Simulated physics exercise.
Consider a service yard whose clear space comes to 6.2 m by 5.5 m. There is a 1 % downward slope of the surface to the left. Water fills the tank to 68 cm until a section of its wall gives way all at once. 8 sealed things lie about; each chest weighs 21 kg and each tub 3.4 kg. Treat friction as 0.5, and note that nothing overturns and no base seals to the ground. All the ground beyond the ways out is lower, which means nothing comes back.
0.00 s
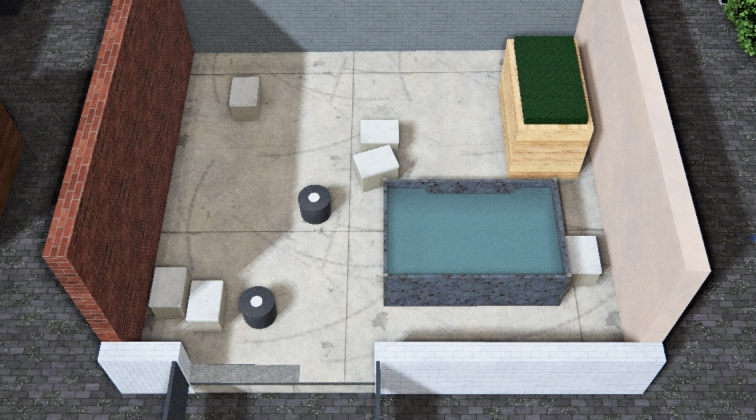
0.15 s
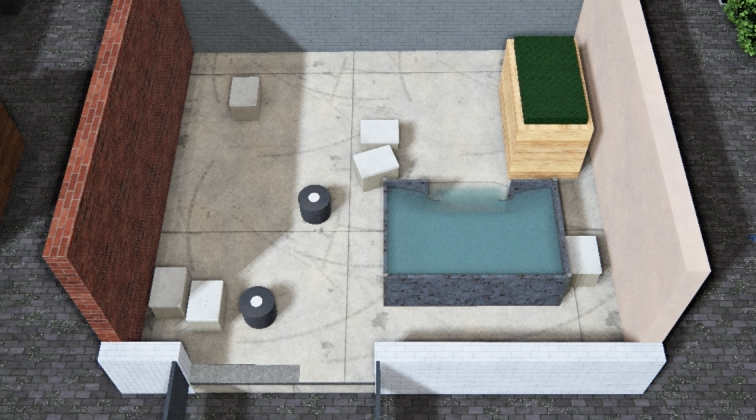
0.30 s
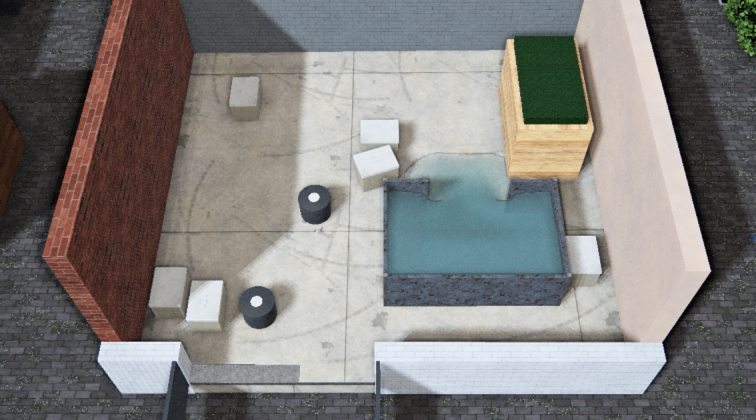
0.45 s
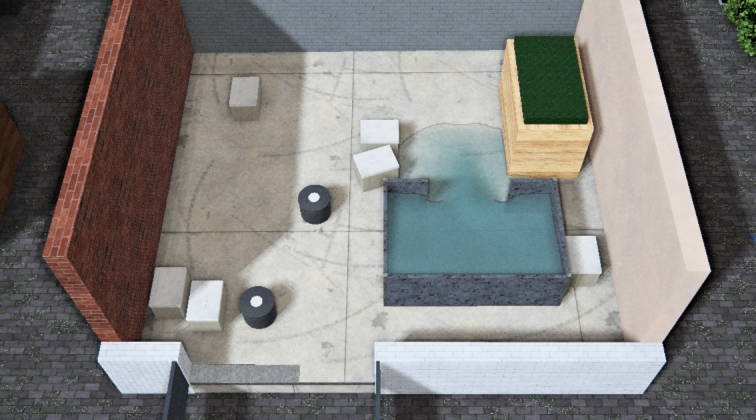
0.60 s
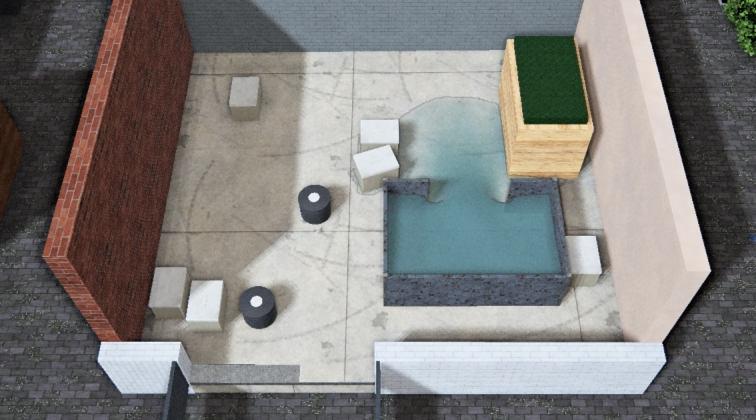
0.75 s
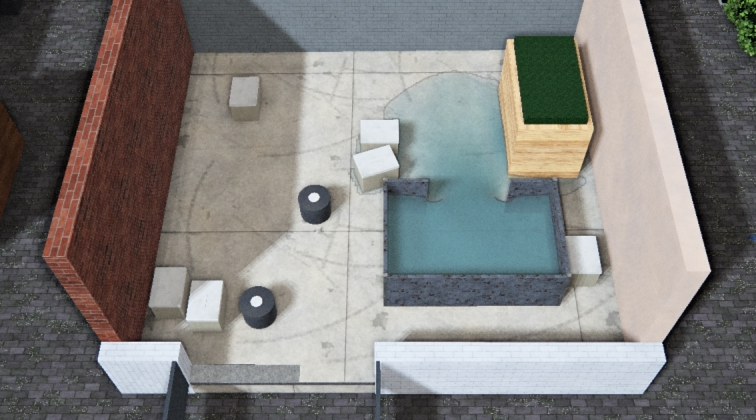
Water pouring through a gap in the back wall of a stone tank and spreading across a walled concrete yard.
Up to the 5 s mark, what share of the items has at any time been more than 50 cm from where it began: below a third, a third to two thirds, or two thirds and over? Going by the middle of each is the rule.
Below a third.
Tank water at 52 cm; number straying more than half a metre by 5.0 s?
It would come to 0 of them.
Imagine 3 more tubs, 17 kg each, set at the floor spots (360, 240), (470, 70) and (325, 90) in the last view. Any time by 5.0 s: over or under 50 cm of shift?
Answers in order are does not cross, crosses the line and crosses the line.
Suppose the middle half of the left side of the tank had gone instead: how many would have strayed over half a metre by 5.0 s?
Then it comes to 4.
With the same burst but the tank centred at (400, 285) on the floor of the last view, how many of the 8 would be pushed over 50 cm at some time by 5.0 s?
3.
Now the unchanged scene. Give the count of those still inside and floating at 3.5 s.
Total: 0.
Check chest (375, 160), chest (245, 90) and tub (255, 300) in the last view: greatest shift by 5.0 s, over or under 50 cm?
Within the mark, beyond the mark, within the mark.
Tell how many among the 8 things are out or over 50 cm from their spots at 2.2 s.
I make it 1.
After 1.1 s 0 of 8 are over 50 cm from their spots; 0 afloat.
After 2.2 s 1 of 8 are over 50 cm from their spots; 0 afloat.
After 3.5 s 1 of 8 are over 50 cm from their spots; 0 afloat.
After 5.0 s 2 of 8 are over 50 cm from their spots, and 2 have been at some point; 0 afloat.
